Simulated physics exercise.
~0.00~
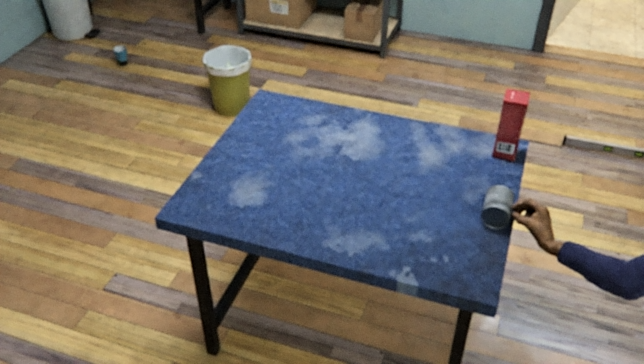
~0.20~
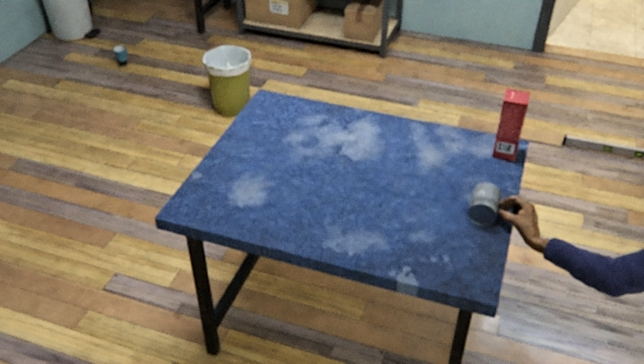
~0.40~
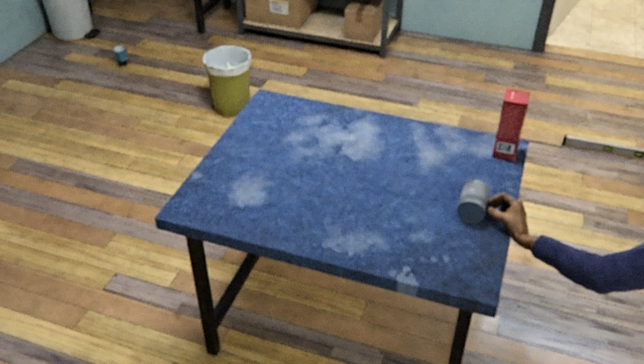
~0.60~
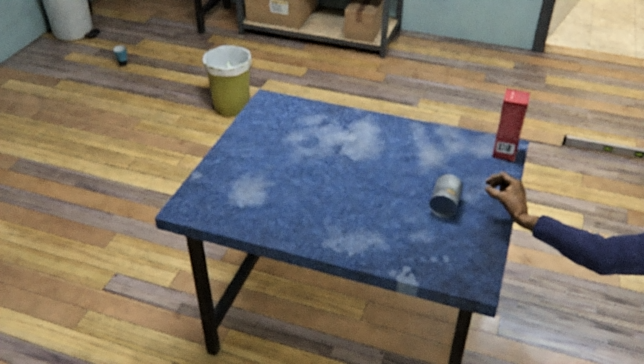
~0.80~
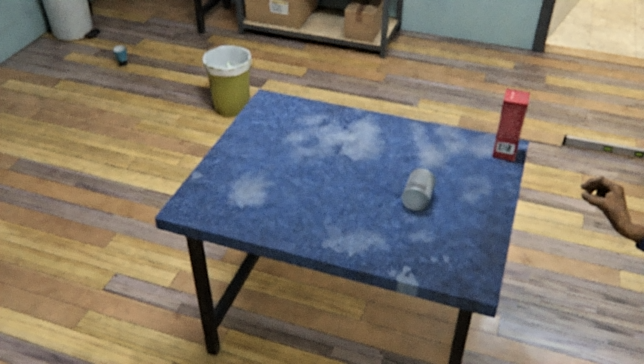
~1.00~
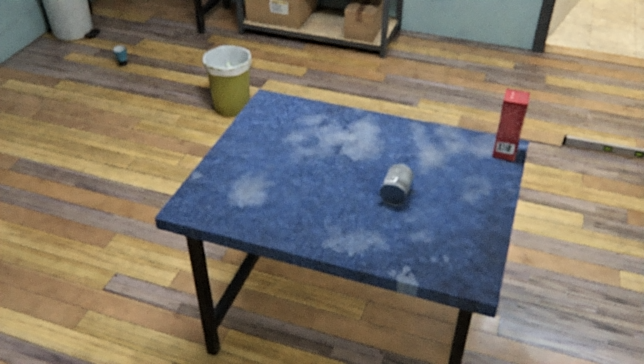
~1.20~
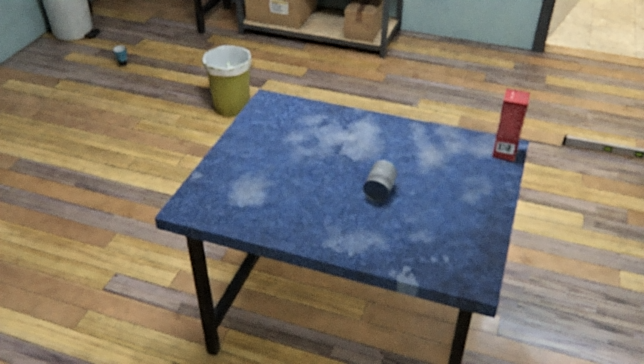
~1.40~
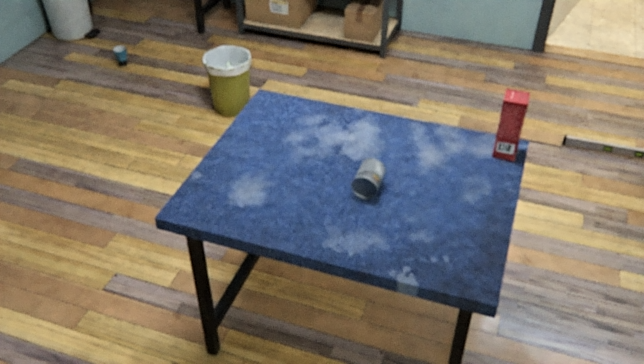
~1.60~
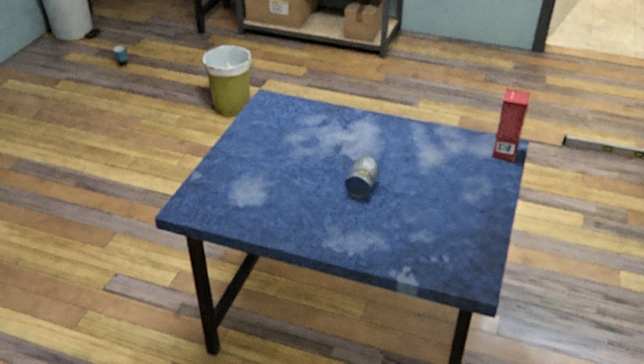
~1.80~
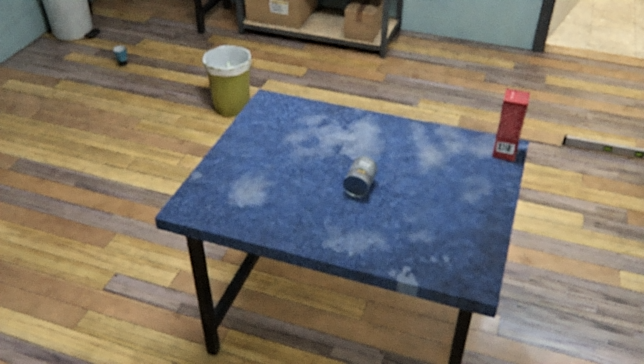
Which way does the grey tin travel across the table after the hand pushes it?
The grey tin moves to the left, away from the hand and towards the middle of the table.
A hand in a dark blue sleeve reaches in from the right over a blue, pale-blotched table, seen from above in a room with a wood-plank floor. It holds a grey tin lying on its side near the right edge, in front of an upright red carton, while a yellowish bin with a white liner stands behind the table. The hand pushes the tin left, lets go and draws back out of view. The tin rolls on alone, gradually slowing. It comes to rest on its side near the middle of the table, and the carton stays in its place.
